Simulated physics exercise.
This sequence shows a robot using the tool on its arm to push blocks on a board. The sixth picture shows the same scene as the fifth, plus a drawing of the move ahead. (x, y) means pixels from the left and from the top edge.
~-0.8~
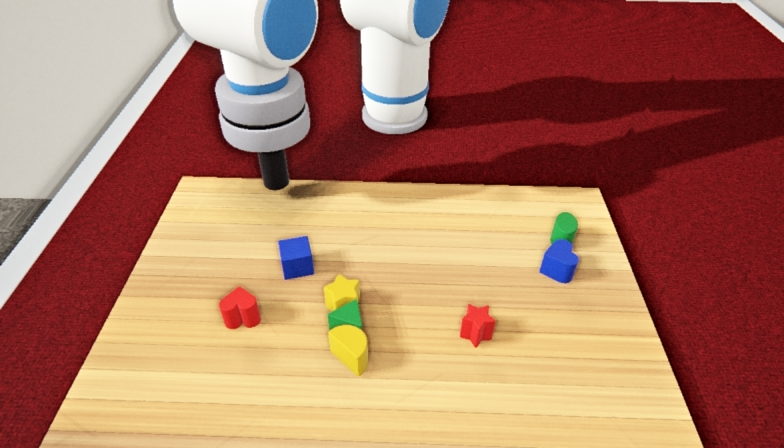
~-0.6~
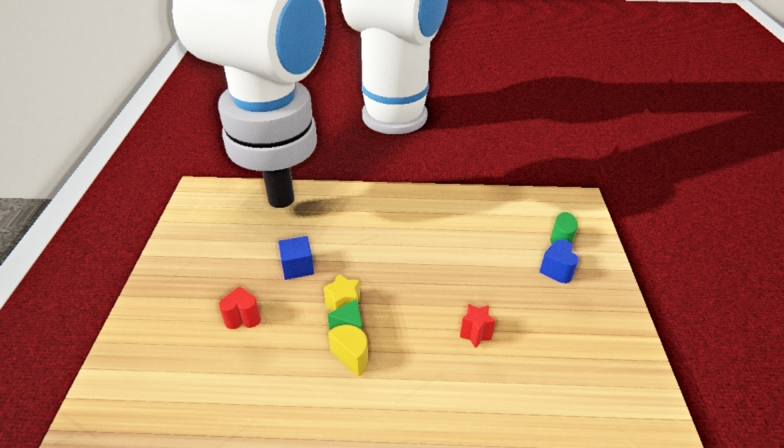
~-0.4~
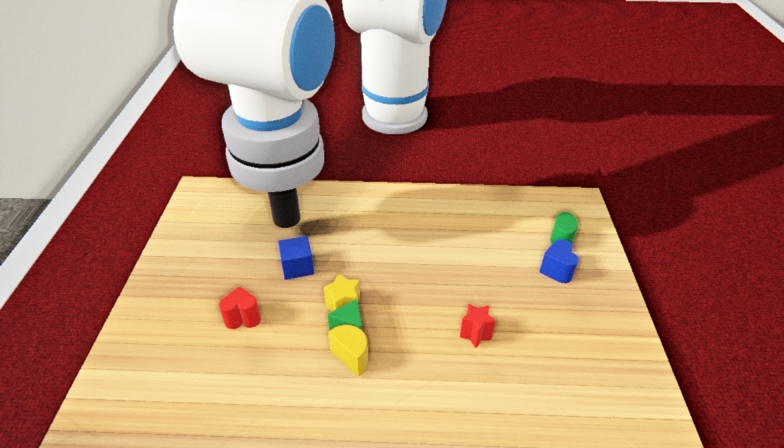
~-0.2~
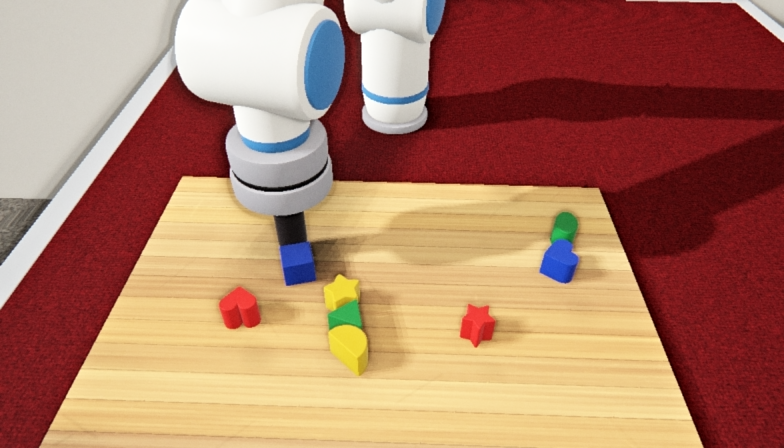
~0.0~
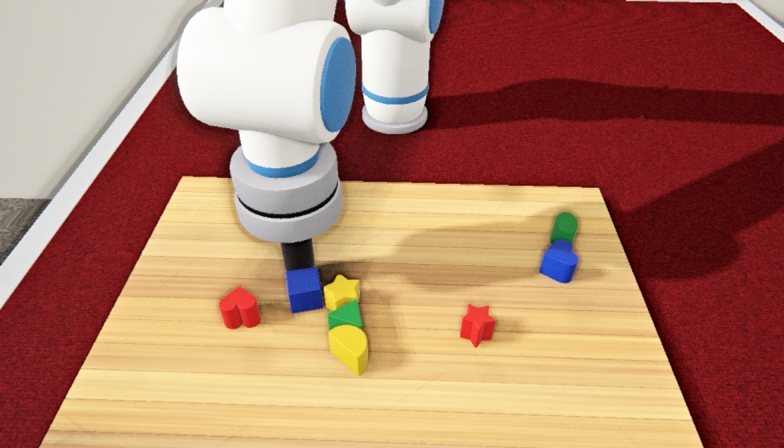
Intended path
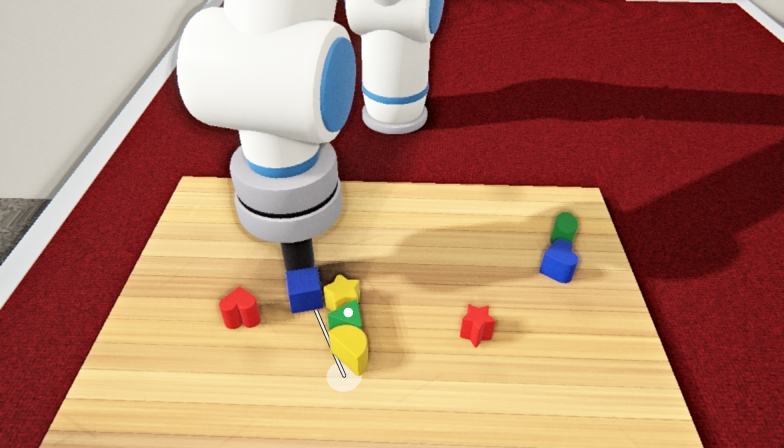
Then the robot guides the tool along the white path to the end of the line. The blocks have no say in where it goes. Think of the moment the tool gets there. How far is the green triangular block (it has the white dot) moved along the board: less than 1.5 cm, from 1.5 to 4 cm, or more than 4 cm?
It falls in the 1.5 to 4 cm band.
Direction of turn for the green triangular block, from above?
From above, it turns counterclockwise.
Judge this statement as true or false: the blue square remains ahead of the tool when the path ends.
The claim does not hold.
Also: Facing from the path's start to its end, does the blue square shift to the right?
I believe so.
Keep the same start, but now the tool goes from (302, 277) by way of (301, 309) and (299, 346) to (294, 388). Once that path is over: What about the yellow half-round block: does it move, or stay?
It is shifted.
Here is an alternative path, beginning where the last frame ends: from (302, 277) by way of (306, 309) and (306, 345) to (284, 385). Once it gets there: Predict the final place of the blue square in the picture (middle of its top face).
(311, 382)
Drawn move, from (302, 277) directly to (344, 376); the dot is on the green triangular block.
What follows on the original path. One third of the way, tool (313, 295); blue square (310, 313); yellow star (346, 289), turned 15° anticlockwise.
Two thirds of the way, tool (327, 328); blue square (305, 346), turned 30° clockwise; yellow star (350, 293), turned 55° anticlockwise; green triangular block (364, 319); yellow half-round block (353, 341).
At the end, tool (343, 365); blue square (303, 361), turned 75° clockwise; yellow star (350, 293), turned 55° anticlockwise; green triangular block (368, 323), turned 45° anticlockwise; yellow half-round block (379, 363), turned 65° anticlockwise.
